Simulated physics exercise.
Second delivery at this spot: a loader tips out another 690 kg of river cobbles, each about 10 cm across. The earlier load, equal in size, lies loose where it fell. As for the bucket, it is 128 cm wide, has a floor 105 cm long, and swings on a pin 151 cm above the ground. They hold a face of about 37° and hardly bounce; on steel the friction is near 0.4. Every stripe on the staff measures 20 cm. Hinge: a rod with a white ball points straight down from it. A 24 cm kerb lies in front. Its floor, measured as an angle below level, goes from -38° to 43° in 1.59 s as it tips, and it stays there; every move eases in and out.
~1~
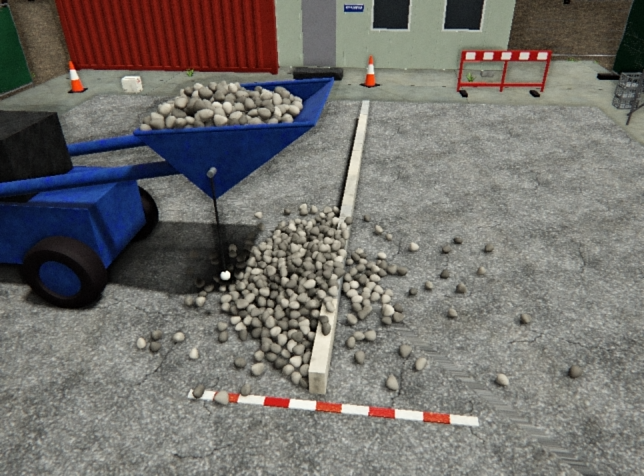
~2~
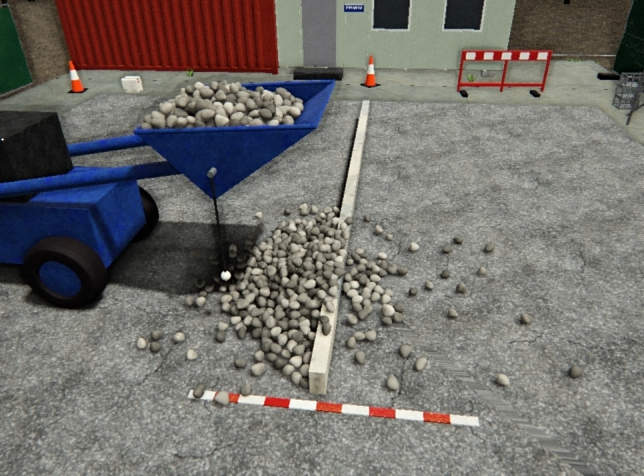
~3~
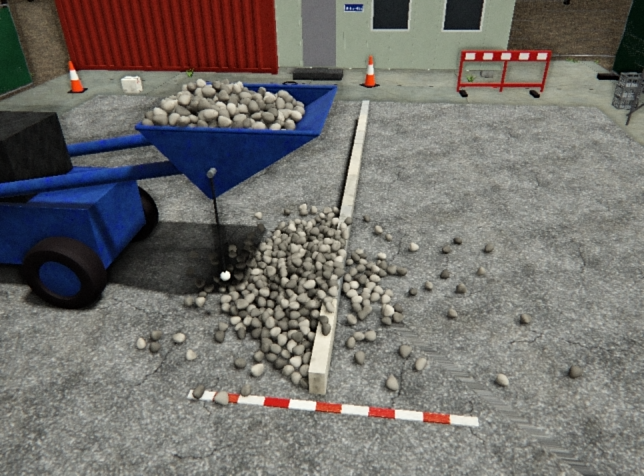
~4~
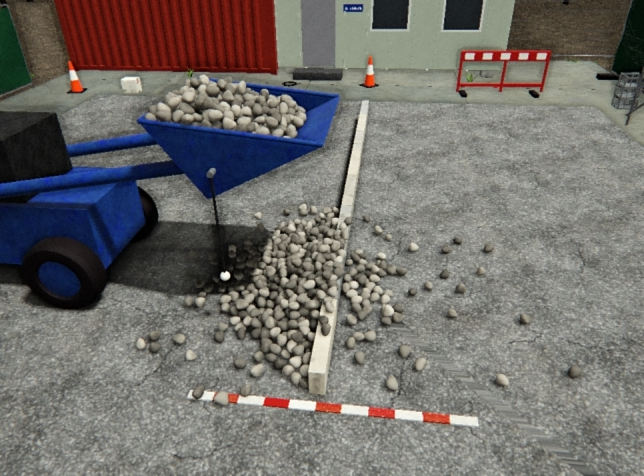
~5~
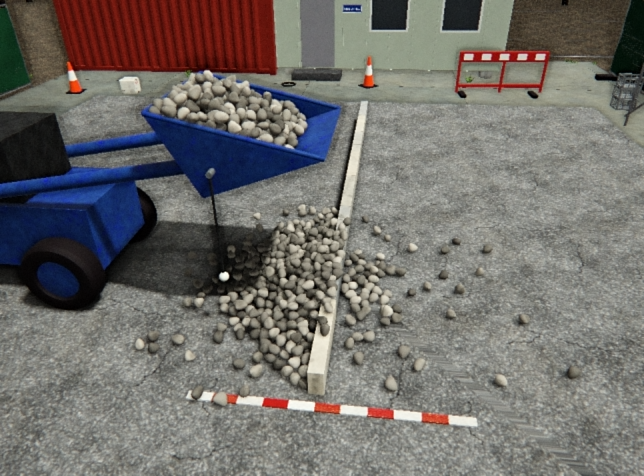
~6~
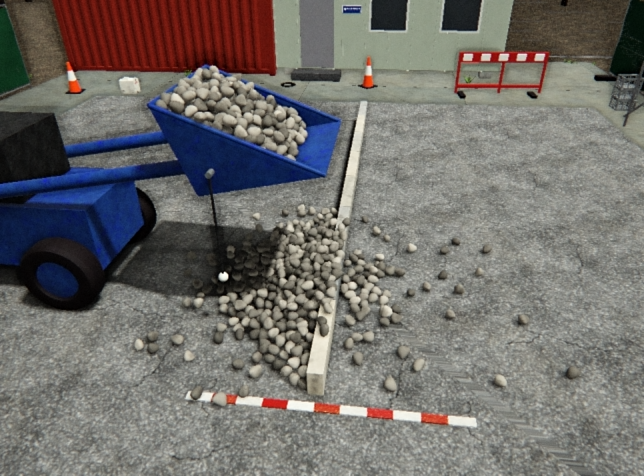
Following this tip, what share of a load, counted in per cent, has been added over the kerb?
81 per cent, roughly.
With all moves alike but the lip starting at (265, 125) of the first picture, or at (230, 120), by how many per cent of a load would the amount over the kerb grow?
First place about 30 %, second about 5 %.
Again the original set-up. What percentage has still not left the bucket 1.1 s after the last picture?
Roughly 30 per cent is still inside.
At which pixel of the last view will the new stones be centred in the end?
They settle centred around (378, 281).
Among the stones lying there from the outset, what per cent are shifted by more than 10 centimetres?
Around 15 in a hundred.
Then, 0.6 s after the last picture the floor is at 30°; in per cent of one load, 97 in the bucket, 93 on this side of the kerb, 12 over the kerb; the foremost stones are at (486, 290).
Then, 1.1 s after the last picture the floor is at 43°; in per cent of one load, 30 in the bucket, 129 on this side of the kerb, 43 over the kerb; the foremost stones are at (486, 290).
Then, 1.4 s after the last picture the floor is at 43°; in per cent of one load, 2 in the bucket, 123 on this side of the kerb, 77 over the kerb; the foremost stones are at (500, 297).
Then, 4.2 s after the last picture the floor is at 43°; in per cent of one load, 0 in the bucket, 109 on this side of the kerb, 93 over the kerb; the foremost stones are at (575, 313). Net gain over the kerb, 81.
